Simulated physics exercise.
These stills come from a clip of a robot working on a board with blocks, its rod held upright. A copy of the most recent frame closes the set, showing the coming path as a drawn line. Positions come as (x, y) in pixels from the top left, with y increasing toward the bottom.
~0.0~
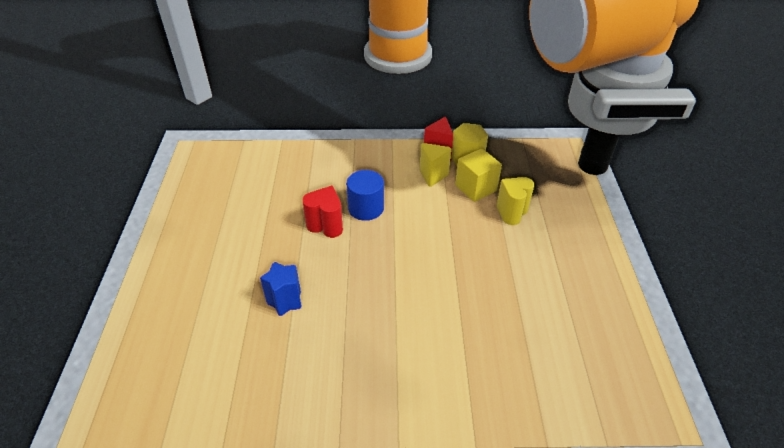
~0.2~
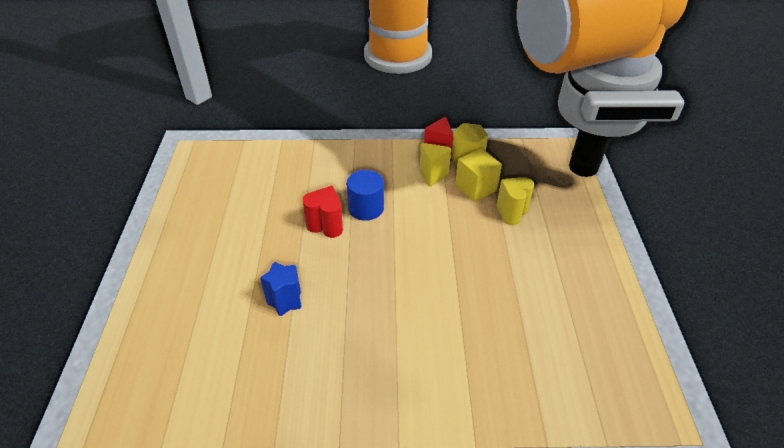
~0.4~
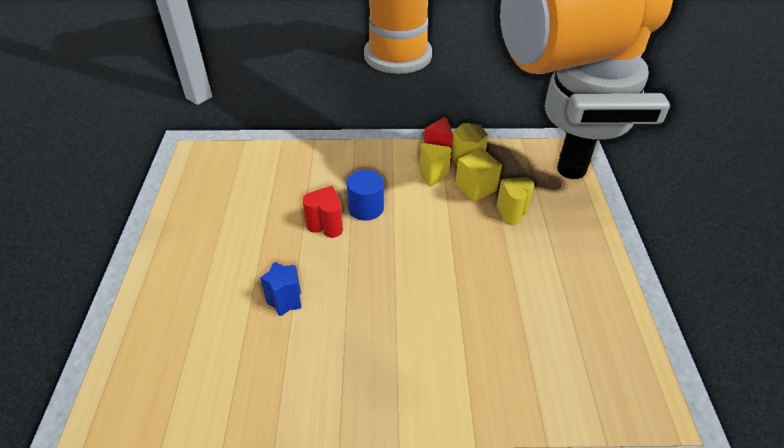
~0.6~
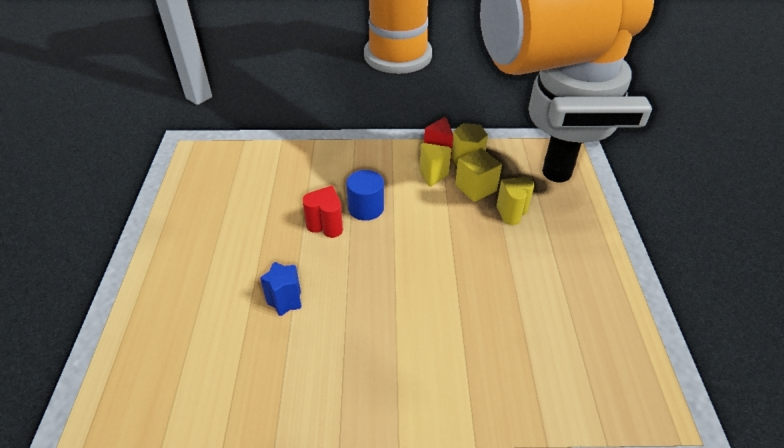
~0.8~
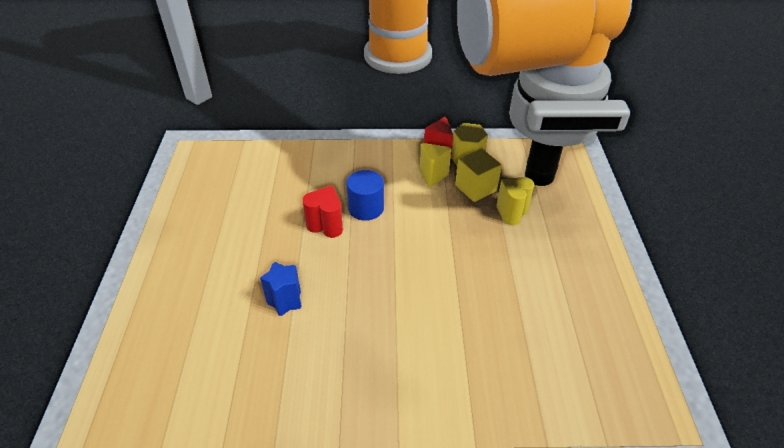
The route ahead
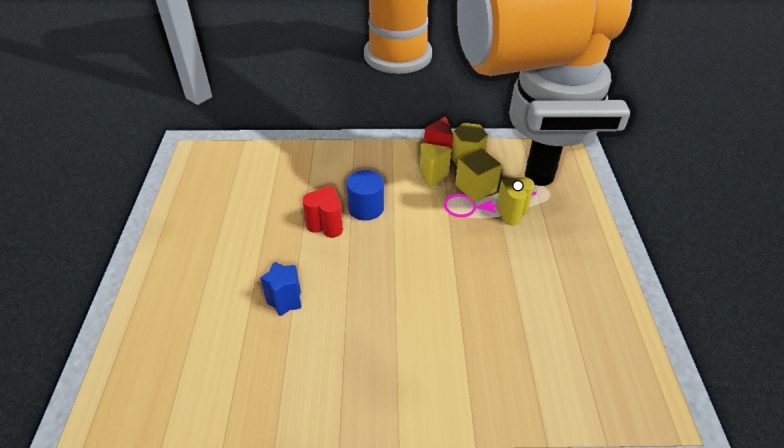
An orange and grey robot arm with a black rod slides steadily left along the far right of a pale wooden board, drawing near a yellow heart-shaped block. The still camera looks down on the grey-edged board from the front, against a dark floor. Yellow blocks and a red one cluster at the back, while a red heart, blue cylinder and blue star sit unmoved further left.
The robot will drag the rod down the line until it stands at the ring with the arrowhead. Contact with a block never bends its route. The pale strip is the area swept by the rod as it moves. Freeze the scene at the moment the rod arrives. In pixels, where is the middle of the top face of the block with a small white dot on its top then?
Near (489, 204).
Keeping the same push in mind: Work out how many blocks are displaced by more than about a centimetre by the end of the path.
The push will move two blocks.
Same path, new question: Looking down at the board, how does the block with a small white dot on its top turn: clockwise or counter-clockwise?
Verdict: Counterclockwise.
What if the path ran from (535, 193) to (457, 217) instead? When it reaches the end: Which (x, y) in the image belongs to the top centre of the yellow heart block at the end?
It will end up at (484, 209).
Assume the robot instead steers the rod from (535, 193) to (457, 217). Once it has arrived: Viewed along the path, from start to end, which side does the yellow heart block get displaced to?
Shifts left.
Path on the board, from (535, 193) via (512, 201) and (488, 207), ending at (460, 205); the dot is on the yellow heart block.
What follows on the original path. Halfway along, rod (502, 189); yellow heart block (497, 200), turned 35° anticlockwise.
At the end, rod (462, 190); yellow three-sided block in place; yellow square (467, 158), turned 50° clockwise; yellow heart block (489, 204), turned 75° anticlockwise.
